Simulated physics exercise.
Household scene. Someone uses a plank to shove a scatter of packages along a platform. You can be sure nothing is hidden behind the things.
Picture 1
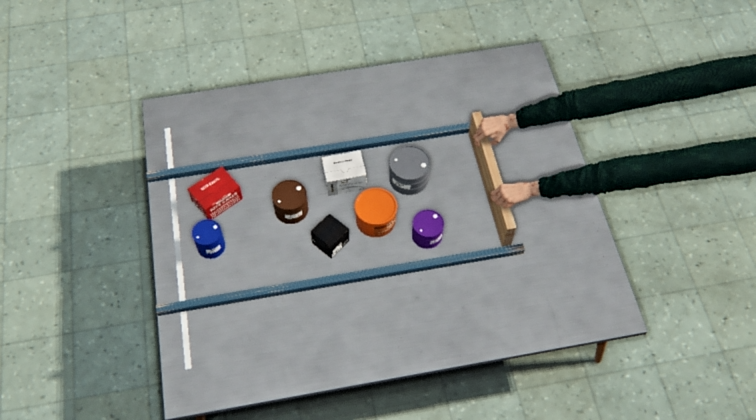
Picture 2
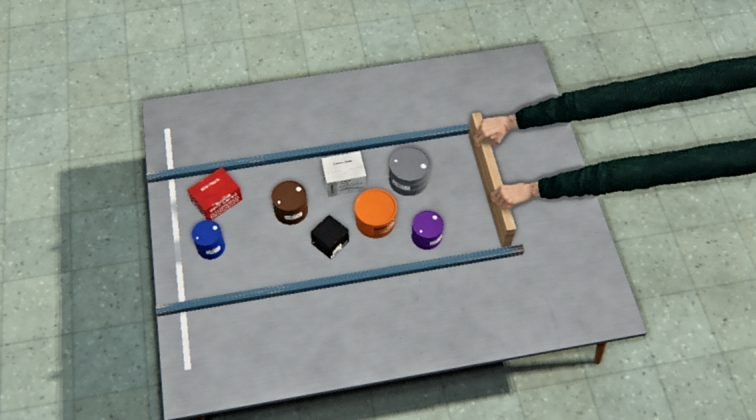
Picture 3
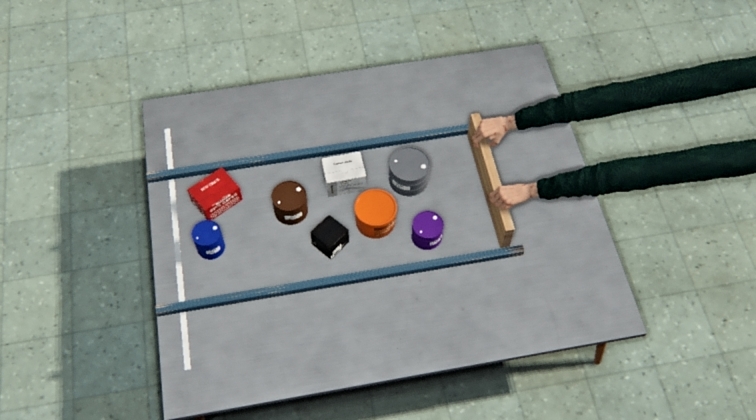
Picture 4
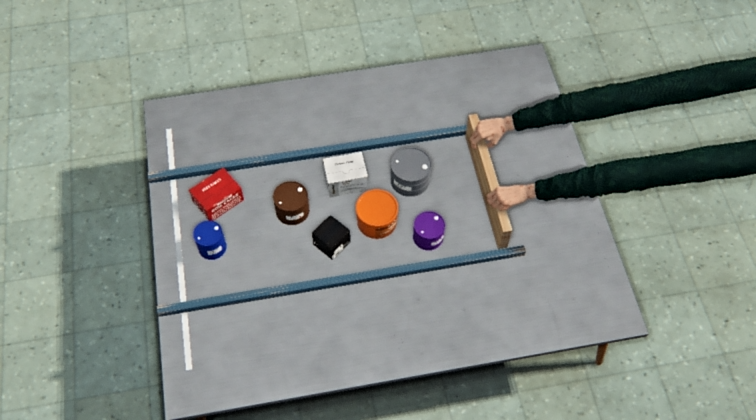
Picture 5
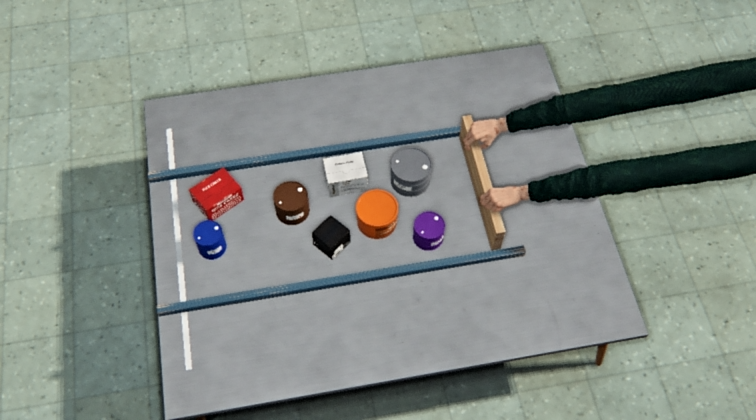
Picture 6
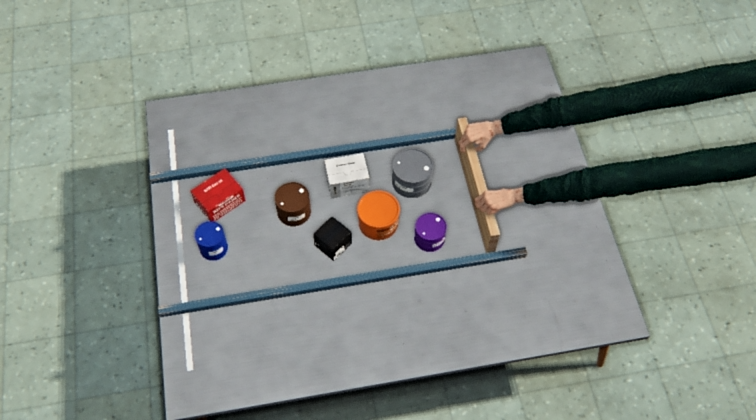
On a grey table, two hands slide a wooden plank slightly left toward scattered, motionless packages.
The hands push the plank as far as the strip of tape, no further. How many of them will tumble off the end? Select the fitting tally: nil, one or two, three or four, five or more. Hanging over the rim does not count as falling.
So the tally of ones that come down is five plus, really.
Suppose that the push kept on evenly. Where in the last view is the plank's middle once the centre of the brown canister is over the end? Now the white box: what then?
Approx. (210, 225) for the first, approx. (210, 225) for the second.
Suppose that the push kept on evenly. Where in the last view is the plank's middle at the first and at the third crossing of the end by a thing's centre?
It sits around (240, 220) and after that around (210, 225).
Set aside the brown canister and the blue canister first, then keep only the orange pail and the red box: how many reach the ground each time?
I'd say 3 the first time and 3 the second time.
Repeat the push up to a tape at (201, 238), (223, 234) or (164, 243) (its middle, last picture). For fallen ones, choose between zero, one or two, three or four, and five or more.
Taking the three places in turn: 3 or 4, one to two, more than four.
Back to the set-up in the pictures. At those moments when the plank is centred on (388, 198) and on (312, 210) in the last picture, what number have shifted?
Well, it's 4 at the first one and 7 at the second.
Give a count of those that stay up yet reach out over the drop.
3.
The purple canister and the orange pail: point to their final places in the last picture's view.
The purple canister stops around (166, 286); the orange pail around (157, 250).
Soon after, none off yet; blue canister at rest near (212, 241); red box at rest near (218, 196); brown canister at rest near (293, 204).
Then, none off yet; blue canister at rest near (212, 241); red box moved a little near (209, 200); brown canister moved about its own width near (259, 214).
Further on, none off yet; blue canister moved about its own width near (174, 254); red box moved well along near (151, 220); brown canister moved well along near (182, 226).
By the end, the number that fall off is five or more; fallen, white box, black parcel, brown canister, red box and blue canister.
